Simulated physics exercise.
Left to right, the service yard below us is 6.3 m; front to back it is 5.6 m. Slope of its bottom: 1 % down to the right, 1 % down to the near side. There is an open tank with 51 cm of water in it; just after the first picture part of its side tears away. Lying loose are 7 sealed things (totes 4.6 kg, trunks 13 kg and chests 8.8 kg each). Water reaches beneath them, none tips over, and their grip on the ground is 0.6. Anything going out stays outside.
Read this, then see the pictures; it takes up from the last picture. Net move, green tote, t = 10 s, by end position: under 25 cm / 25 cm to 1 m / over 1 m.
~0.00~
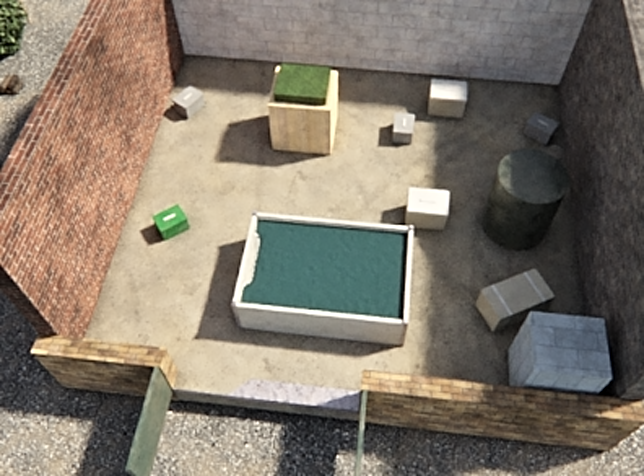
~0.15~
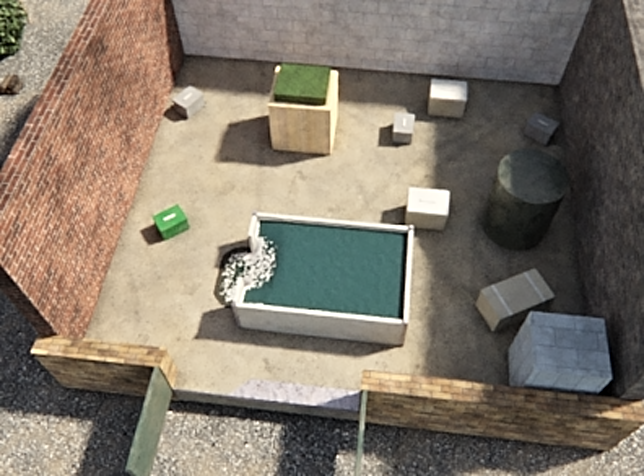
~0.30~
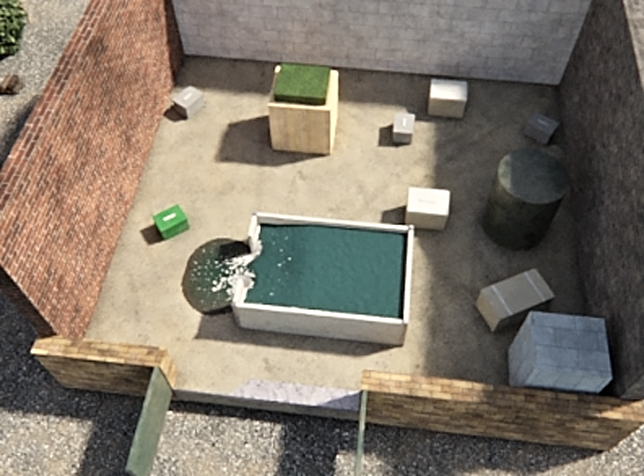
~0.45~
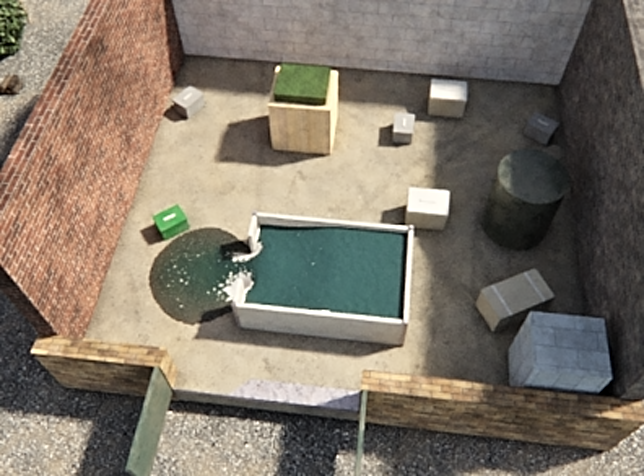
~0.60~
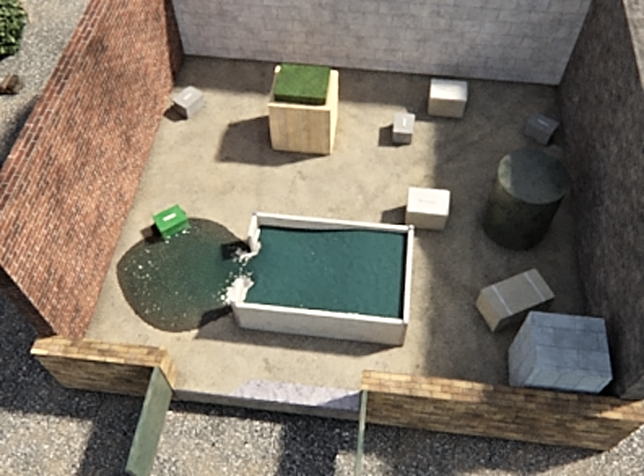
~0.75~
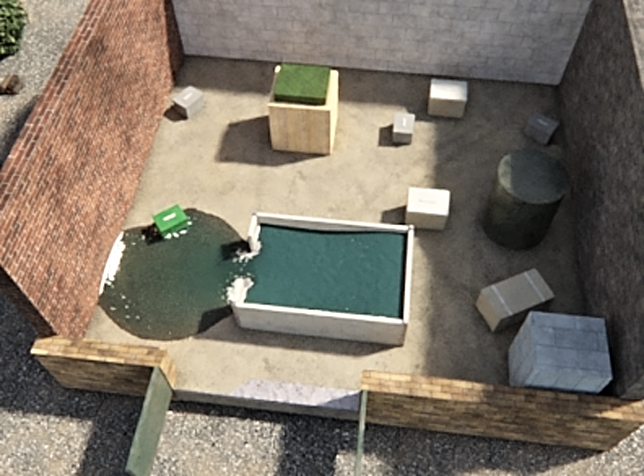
It'll be greatly displaced.
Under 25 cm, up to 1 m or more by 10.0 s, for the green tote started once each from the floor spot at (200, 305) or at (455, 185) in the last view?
Try one, it is swept a long way; try two, it keeps its spot.
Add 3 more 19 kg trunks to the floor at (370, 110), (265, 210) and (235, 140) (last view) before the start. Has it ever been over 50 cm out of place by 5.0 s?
The first one ends up inside that, the second inside that, the third inside that.
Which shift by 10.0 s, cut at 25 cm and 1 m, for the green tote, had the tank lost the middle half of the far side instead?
Result: The green tote is pushed partway.
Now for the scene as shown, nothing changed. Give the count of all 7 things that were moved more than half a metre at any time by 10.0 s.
The number is 2.
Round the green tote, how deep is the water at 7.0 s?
I'd put it at about 3 cm.
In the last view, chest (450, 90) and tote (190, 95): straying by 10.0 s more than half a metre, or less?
First one stayed inside, second one went too far.
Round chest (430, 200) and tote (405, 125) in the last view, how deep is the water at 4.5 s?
About 0 and 0 cm.
After 2.0 s the green tote is near (166, 147), 1.3 m from its start, afloat; 0 of 7 are out; 1 afloat.
After 4.5 s the green tote is near (307, 64), 3.6 m from its start, afloat; 0 of 7 are out; 2 afloat.
After 7.0 s the green tote is near (406, 94), 4.1 m from its start, aground; 0 of 7 are out; 1 afloat.
After 10.0 s the green tote is near (438, 121), 4.3 m from its start, aground; 0 of 7 are out; 1 afloat.
